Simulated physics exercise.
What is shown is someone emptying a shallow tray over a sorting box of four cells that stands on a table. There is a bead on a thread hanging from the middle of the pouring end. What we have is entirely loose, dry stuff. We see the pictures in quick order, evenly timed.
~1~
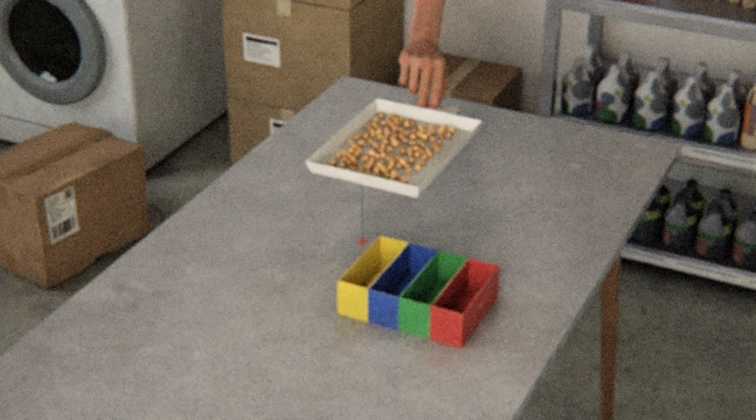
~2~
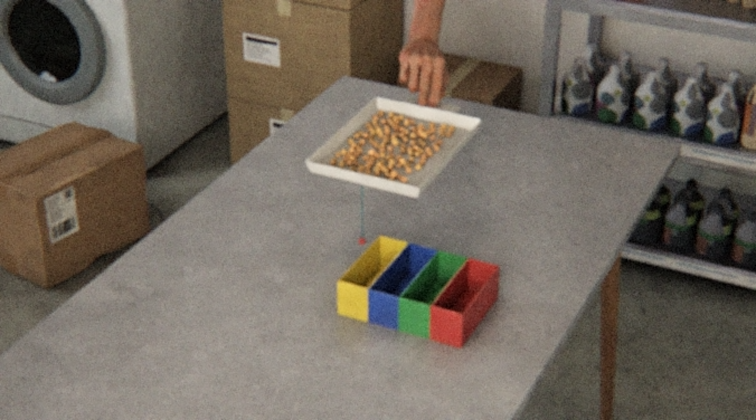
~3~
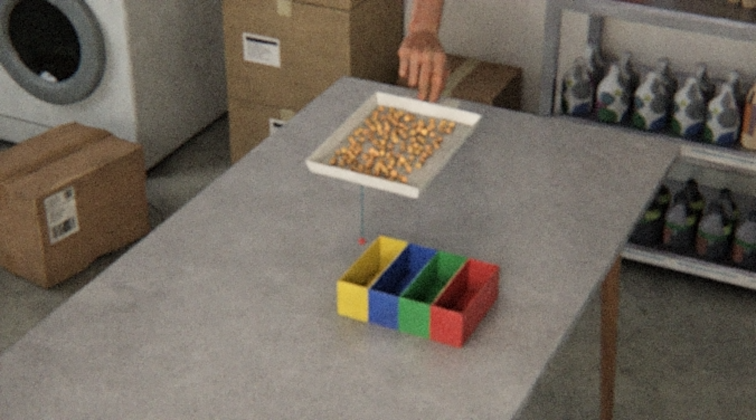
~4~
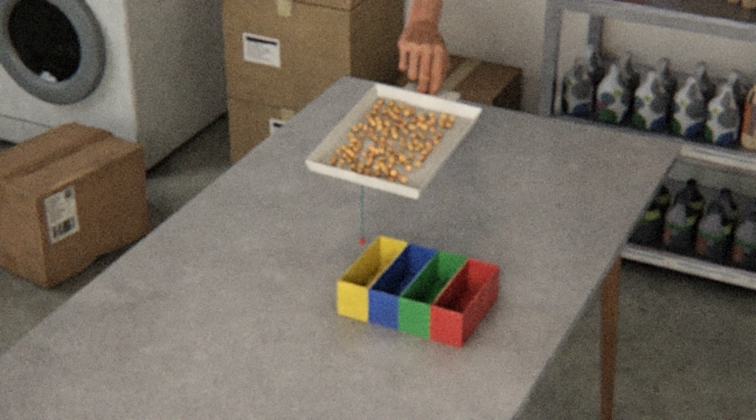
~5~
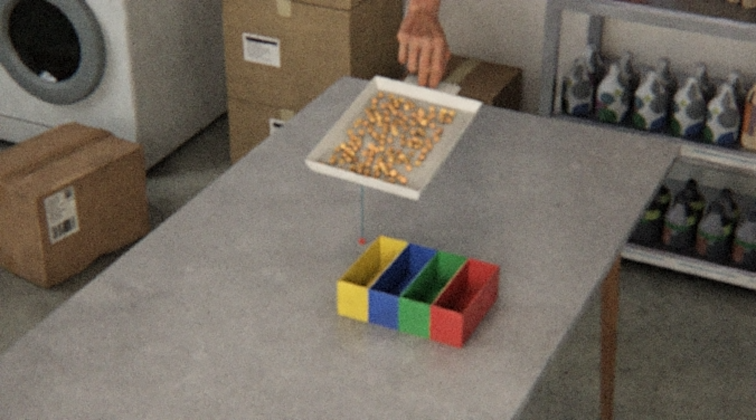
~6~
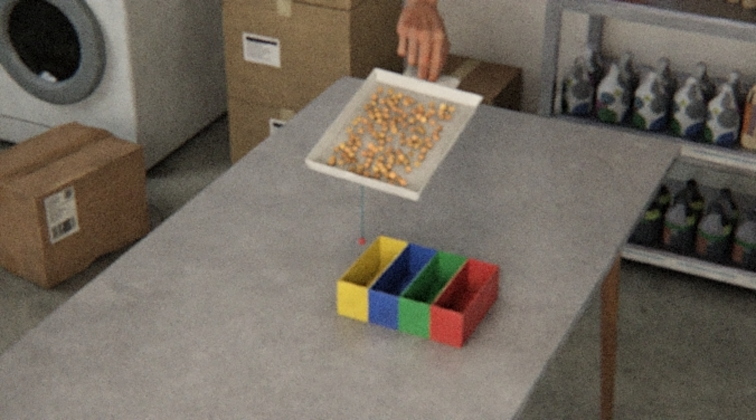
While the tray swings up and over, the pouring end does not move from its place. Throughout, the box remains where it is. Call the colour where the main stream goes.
I call blue.
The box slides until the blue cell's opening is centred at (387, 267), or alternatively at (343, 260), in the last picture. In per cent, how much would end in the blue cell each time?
You'd get 30 in a hundred first and 0 in a hundred after that.
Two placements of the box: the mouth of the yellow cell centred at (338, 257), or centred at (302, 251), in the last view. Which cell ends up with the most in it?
For the first spot I'd say green, and for the second spot the red one.
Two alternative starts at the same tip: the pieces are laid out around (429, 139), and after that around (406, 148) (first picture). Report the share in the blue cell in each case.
Roughly 60 per cent, then 60 per cent.
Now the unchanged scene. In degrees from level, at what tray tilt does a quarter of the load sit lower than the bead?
Near 80 degrees.
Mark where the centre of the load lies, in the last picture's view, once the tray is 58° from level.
Load centre: Approx. (385, 178).
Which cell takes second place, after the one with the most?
Ranked number two: The yellow one.
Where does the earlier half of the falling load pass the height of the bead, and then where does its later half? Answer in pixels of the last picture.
Earlier half at (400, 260), later half at (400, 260).
Just after the last frame, tray tipped steeply; almost all on the tray; just a few in the blue cell; just a few in the red cell; just a few in the yellow cell; just a few falling or outside the box.
A moment on, tray tipped right over; just a few on the tray; roughly half in the blue cell; roughly a quarter in the yellow cell; about a tenth in the green cell; just a few in the red cell; about a tenth falling or outside the box.
Further on, tray tipped past a quarter turn; roughly half in the blue cell; roughly a quarter in the yellow cell; about a tenth in the green cell; just a few in the red cell; about a tenth falling or outside the box.
When it is over, tray tipped past a quarter turn; roughly half in the blue cell; roughly a quarter in the yellow cell; about a tenth in the green cell; just a few in the red cell; about a tenth outside the box.
